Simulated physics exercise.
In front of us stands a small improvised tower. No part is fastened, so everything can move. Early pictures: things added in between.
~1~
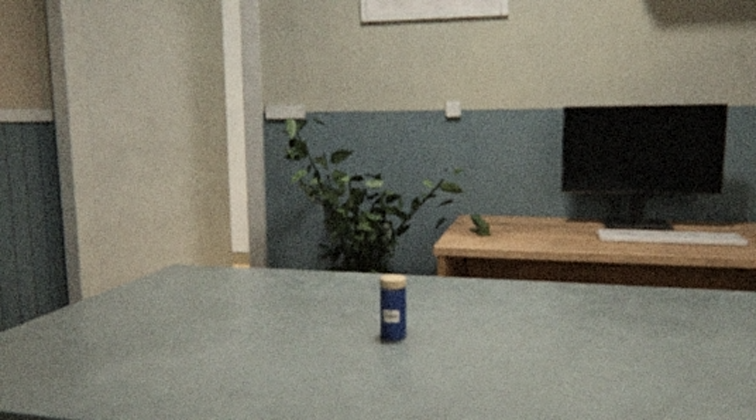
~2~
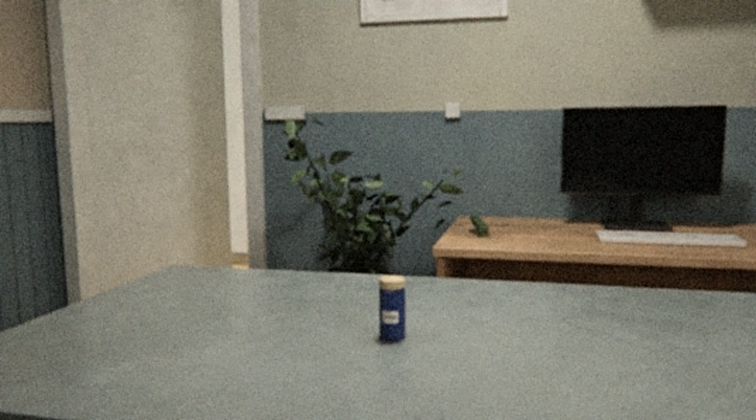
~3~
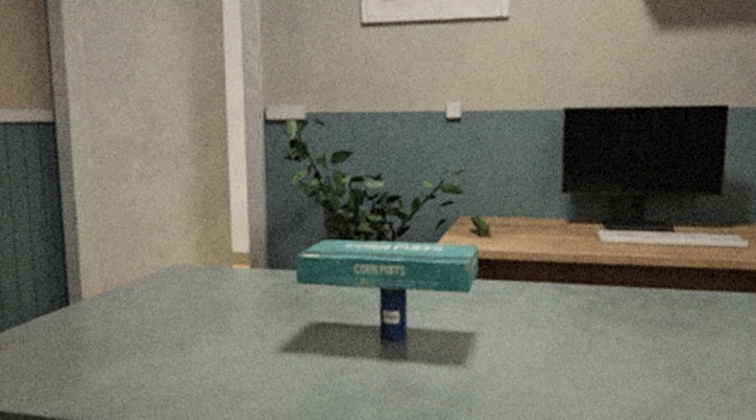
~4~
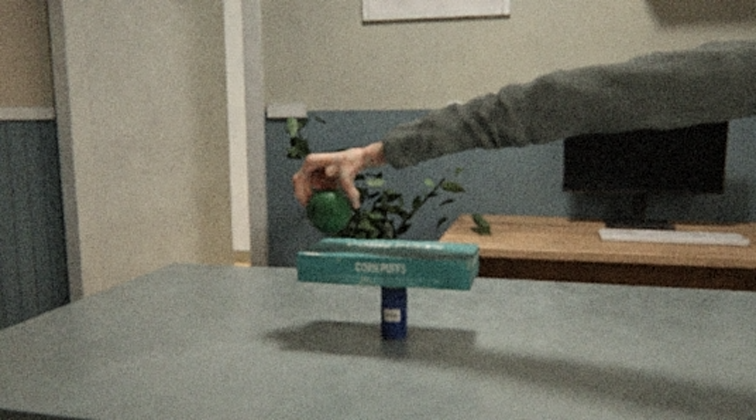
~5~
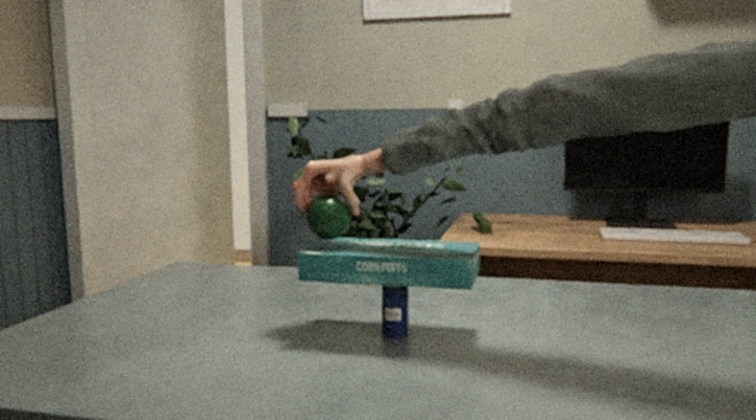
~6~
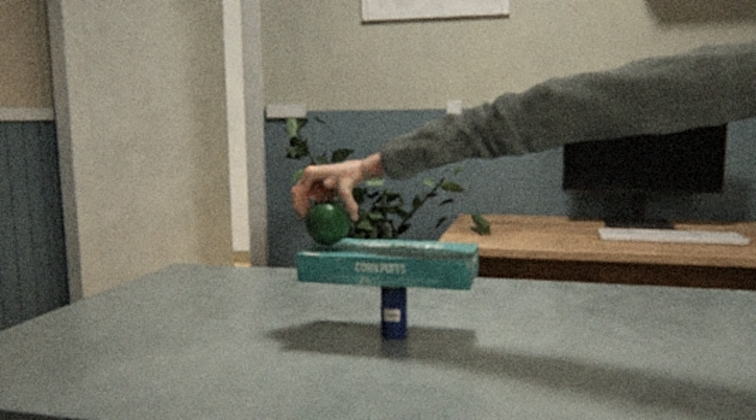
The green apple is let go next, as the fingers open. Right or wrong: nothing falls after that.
Wrong.
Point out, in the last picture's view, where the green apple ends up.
Near (255, 303).
Then, 0.40 s later than the last frame, green apple now fallen; turquoise packet tilted by 36°.
Then, 0.60 s later than the last frame, turquoise packet tilted by 49°; blue shaker tilted by 6°.
Then, 0.80 s later than the last frame, turquoise packet and blue shaker now fallen.
Then, 1.20 s later than the last frame, blue shaker on its side.
When it is over, fallen, turquoise packet and green apple; lying over in the stack, blue shaker. End places, in pixels of the last picture, green apple near (255, 303). The stack gives way.
